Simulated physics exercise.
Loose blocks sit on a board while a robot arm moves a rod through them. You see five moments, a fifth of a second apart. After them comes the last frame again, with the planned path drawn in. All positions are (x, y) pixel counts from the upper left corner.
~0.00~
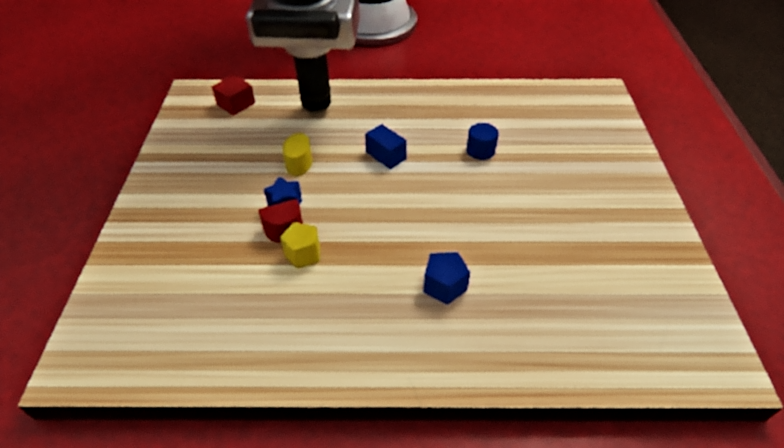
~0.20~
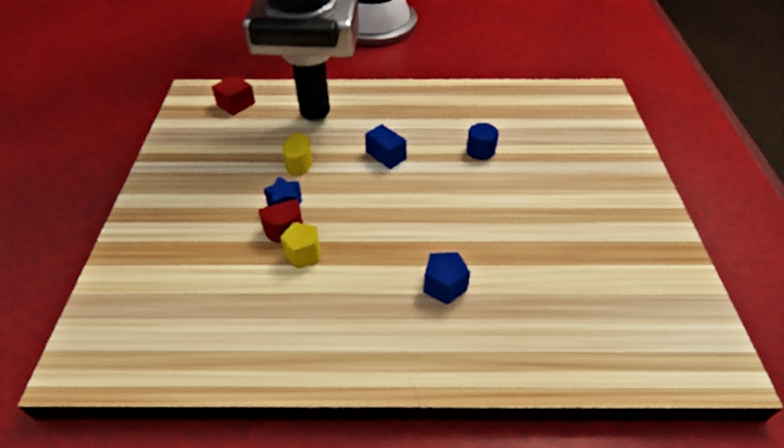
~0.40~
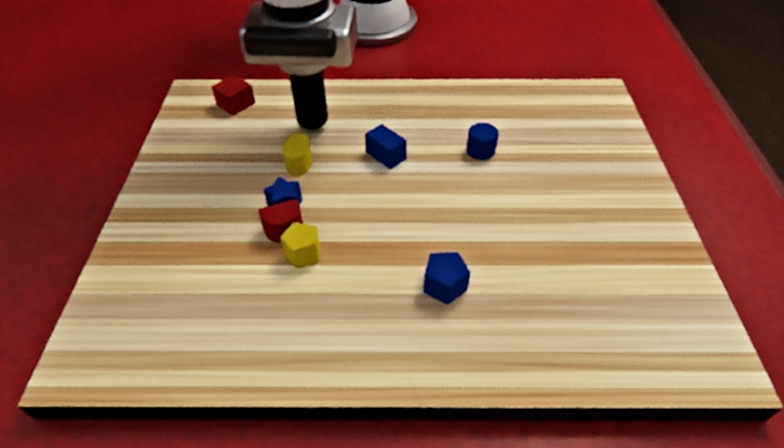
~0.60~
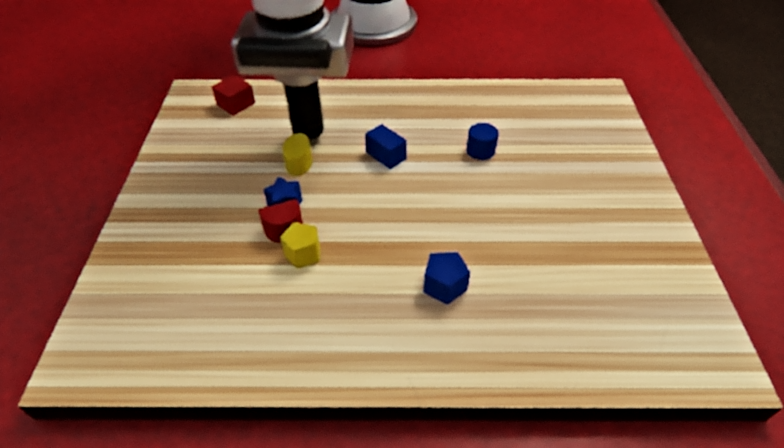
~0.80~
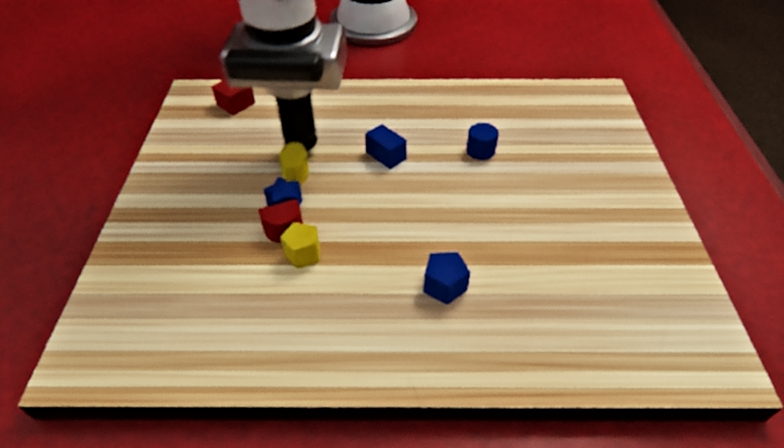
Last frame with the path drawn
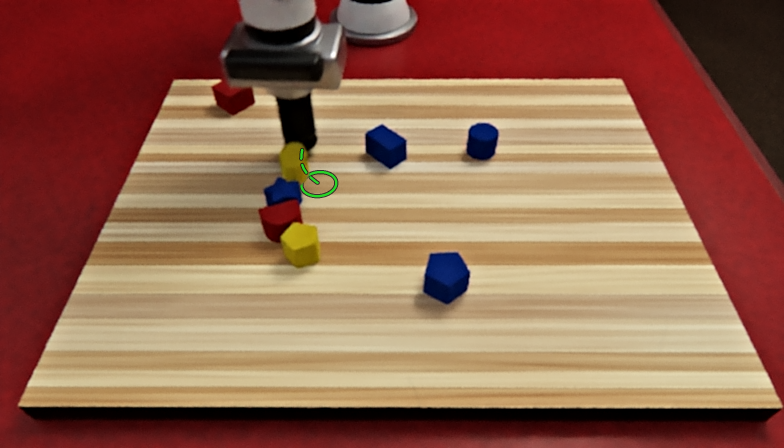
The video shows a robot arm moving a black rod toward the viewer and slightly left across a wooden board of red, blue and yellow blocks, then nudging a yellow block a short way while the others stay still.
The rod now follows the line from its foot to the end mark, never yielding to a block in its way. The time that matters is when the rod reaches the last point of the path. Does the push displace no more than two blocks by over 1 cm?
No
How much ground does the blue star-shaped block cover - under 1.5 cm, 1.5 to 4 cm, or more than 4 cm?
That block covers between 1.5 and 4 cm.
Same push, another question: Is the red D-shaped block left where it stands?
No, I don't think so.
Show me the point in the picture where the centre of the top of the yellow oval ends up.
The answer is (295, 189).
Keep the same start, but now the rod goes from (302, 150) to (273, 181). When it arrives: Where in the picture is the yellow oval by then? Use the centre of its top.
For the centre of its top, I'd go with (289, 178).
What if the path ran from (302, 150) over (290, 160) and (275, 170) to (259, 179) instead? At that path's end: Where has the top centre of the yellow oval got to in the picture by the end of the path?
So, by the moment the path ends, you'll find the top centre of the yellow oval at (284, 171).
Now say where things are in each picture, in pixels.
In the first picture, rod's lower end (316, 103); red D-shaped block (280, 212); blue star-shaped block (282, 188); yellow oval (296, 144); yellow pentagonal block (300, 235).
In the second picture, rod (315, 111); blocks still.
In the third picture, rod (313, 120); blocks still.
In the fourth picture, rod (308, 131); blocks still.
In the fifth picture, rod (301, 143); red D-shaped block (280, 212); blue star-shaped block (282, 188); yellow oval (293, 154); yellow pentagonal block (300, 235).
Drawn move, from (302, 150) by way of (302, 162) and (307, 174) to (319, 184).
The first path, step by step. Halfway along, rod (302, 161); red D-shaped block (278, 219); blue star-shaped block (278, 197); yellow oval (290, 174).
At the end, rod (318, 177); red D-shaped block (267, 231), turned 20° clockwise; blue star-shaped block (269, 209), turned 15° clockwise; yellow oval (295, 189), turned 40° clockwise; yellow pentagonal block (302, 238).
